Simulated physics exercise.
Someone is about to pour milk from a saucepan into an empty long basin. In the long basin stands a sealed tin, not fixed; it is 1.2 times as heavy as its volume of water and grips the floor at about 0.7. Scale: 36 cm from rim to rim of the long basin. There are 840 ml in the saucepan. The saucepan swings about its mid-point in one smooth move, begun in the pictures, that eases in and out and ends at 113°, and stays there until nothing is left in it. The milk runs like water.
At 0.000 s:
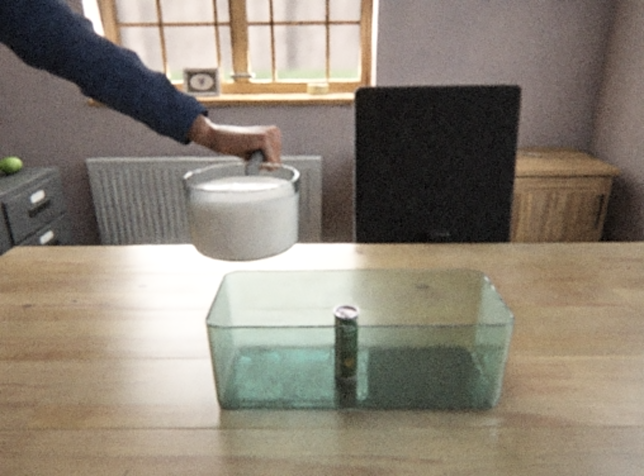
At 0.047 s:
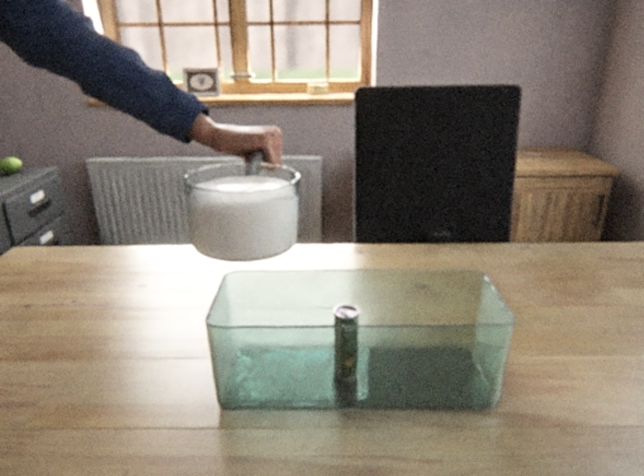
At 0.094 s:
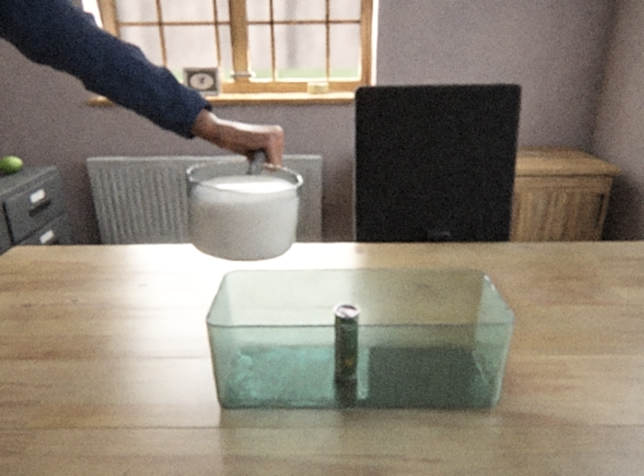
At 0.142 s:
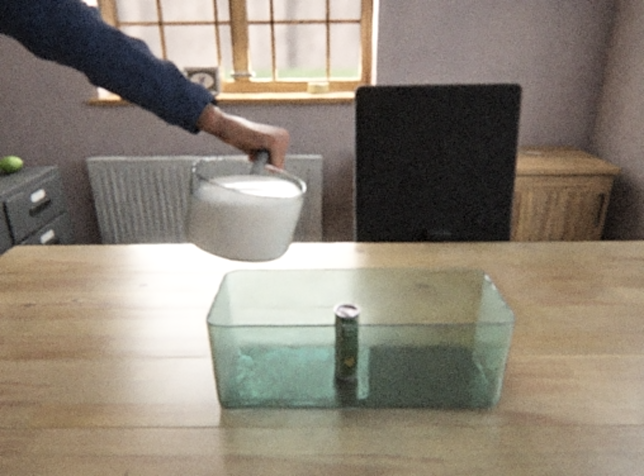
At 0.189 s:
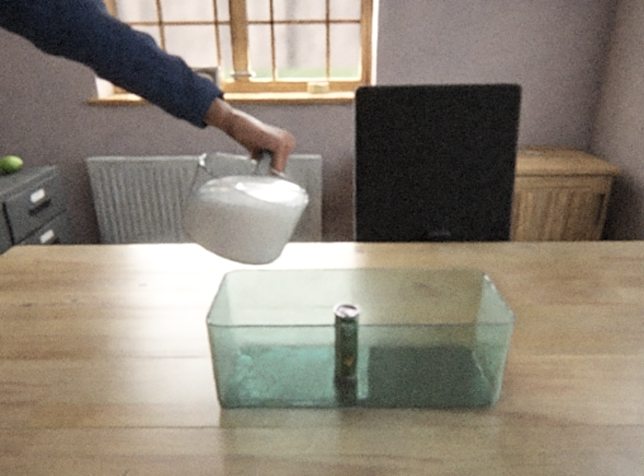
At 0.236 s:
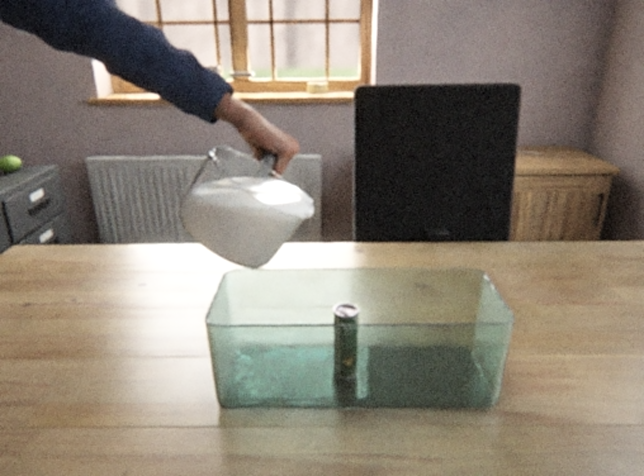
A hand reaching in from the left, its arm in a dark blue sleeve, holds a clear saucepan of white milk and tilts it smoothly to the right, gently then more steeply, while the camera stays still. Below it, a translucent green basin sits on a pale wooden table with a small green tin at its middle. The room, seen from across the table, has a black chair, radiator and window behind.
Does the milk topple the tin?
The tin falls.
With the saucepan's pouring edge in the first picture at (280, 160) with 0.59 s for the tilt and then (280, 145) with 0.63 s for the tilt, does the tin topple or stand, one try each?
First it falls; then it goes over.
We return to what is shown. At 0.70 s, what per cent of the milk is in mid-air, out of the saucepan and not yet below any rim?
Some 4 per cent.
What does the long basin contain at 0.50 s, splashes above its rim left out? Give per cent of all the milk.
Near 36 in a hundred.
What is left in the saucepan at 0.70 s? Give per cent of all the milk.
Near 4 in a hundred.
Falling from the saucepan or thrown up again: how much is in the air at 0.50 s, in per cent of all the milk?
About 34 per cent.
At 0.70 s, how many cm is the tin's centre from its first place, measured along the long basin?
Some 2 cm.
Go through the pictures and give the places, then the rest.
The first frame shows tilt 0°; pouring edge (297, 178); surface from (190, 189) to (296, 189); the long basin's rim runs from (215, 297) to (498, 295); the tin's top is at (346, 314).
The second frame shows tilt 2°; pouring edge (298, 179); surface from (191, 188) to (296, 189).
The third frame shows tilt 6°; pouring edge (301, 183); surface from (193, 188) to (298, 190).
The fourth frame shows tilt 14°; pouring edge (304, 191); surface from (194, 188) to (301, 191).
The fifth frame shows tilt 24°; pouring edge (306, 201); surface from (193, 191) to (306, 192).
The sixth frame shows tilt 36°; pouring edge (306, 213); surface from (190, 191) to (308, 204); 3 per cent is over the edge.
Then, 0.50 s in, the tilt is 103° and 30 per cent is still to pour; the tin stands where it began.
Then, 0.70 s in, the tilt is 113° and 4 per cent is still to pour; the tin leans 7°.
Then, 0.90 s in, the tilt is 113° and 0 per cent is still to pour; the tin lies on its side.
Then, 1.12 s in, the tilt is 113° and 0 per cent is still to pour; the tin lies on its side.
Finally, the tin lies on its side.
